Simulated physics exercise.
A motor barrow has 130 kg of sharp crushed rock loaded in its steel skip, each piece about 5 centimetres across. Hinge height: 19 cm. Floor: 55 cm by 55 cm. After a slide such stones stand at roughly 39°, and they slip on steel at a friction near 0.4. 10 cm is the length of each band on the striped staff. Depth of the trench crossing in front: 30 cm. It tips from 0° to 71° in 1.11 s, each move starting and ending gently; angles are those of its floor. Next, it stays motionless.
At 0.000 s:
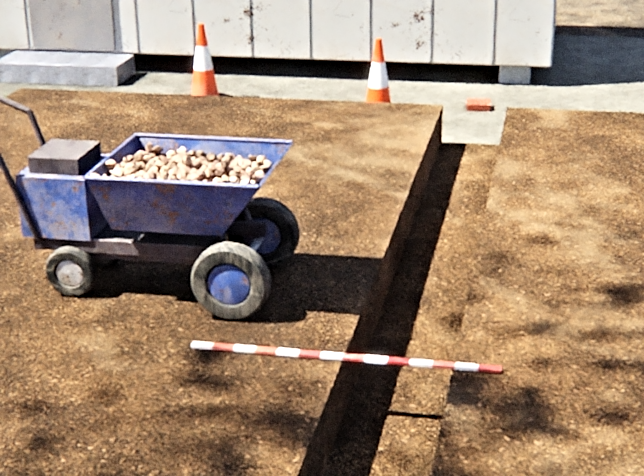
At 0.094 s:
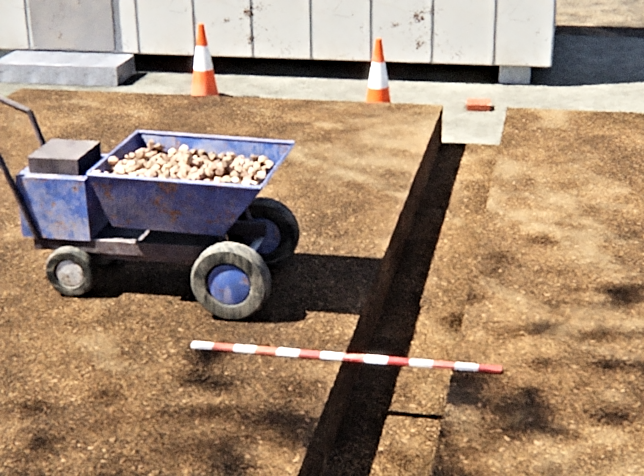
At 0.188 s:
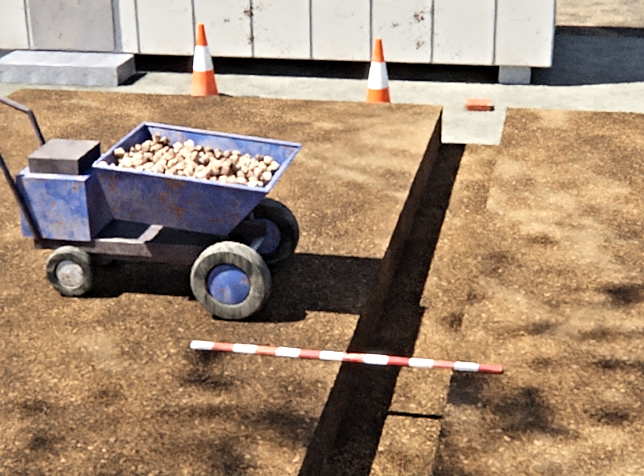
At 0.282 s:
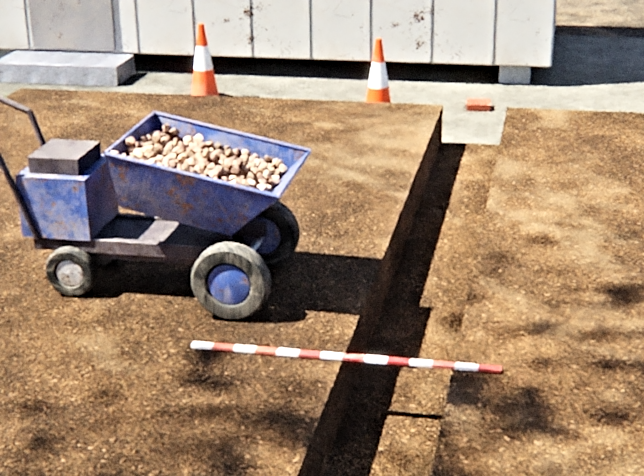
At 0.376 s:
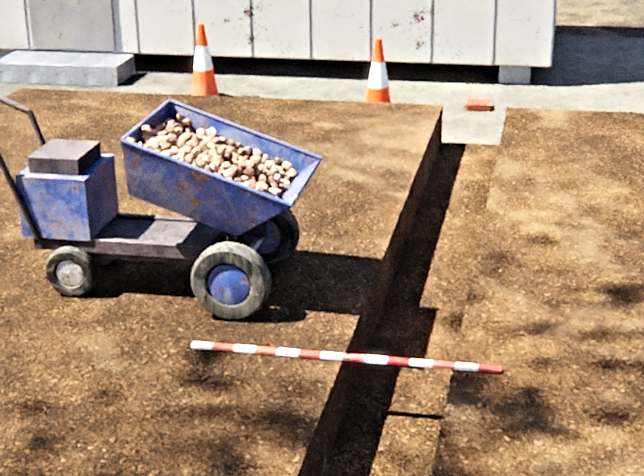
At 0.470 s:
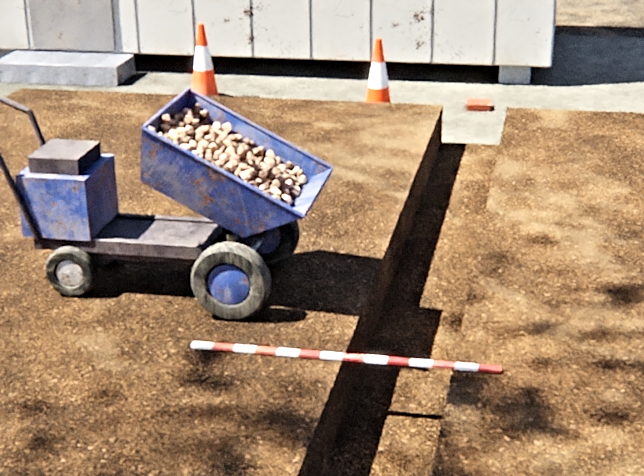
A blue motor barrow with a grey block and a handle at its left end stands on brown earth, seen from above and to one side in sunlight. Its skip holds pale brown stones, with a dark trench and a red-and-white pole to the right, and two orange cones behind. The skip tilts steadily toward the right, its left end rising, while the stones tilt with it and the camera stays still.
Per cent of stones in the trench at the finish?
About 87 %.
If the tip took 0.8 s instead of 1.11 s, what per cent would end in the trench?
Roughly 90 per cent would.
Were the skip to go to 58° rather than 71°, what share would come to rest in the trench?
About 30 per cent would end up in the trench.
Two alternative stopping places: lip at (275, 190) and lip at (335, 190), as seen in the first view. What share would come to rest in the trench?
I'd expect some 90 per cent, then some 70.
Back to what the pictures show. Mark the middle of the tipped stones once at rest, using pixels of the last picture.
(403, 344).
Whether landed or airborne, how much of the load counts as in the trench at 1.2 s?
By then, around 20 percent.
After 0.8 s the floor is at 60°; 100 % in the skip; the foremost stones are at (338, 238).
After 1.2 s the floor is at 71°; 76 % in the skip, 2 % short of the trench, 22 % in the trench; the foremost stones are at (431, 371).
After 1.6 s the floor is at 71°; 40 % in the skip, 2 % short of the trench, 57 % in the trench; the foremost stones are at (456, 369).
After 3.5 s the floor is at 71°; 10 % in the skip, 3 % short of the trench, 87 % in the trench; the foremost stones are at (455, 370).
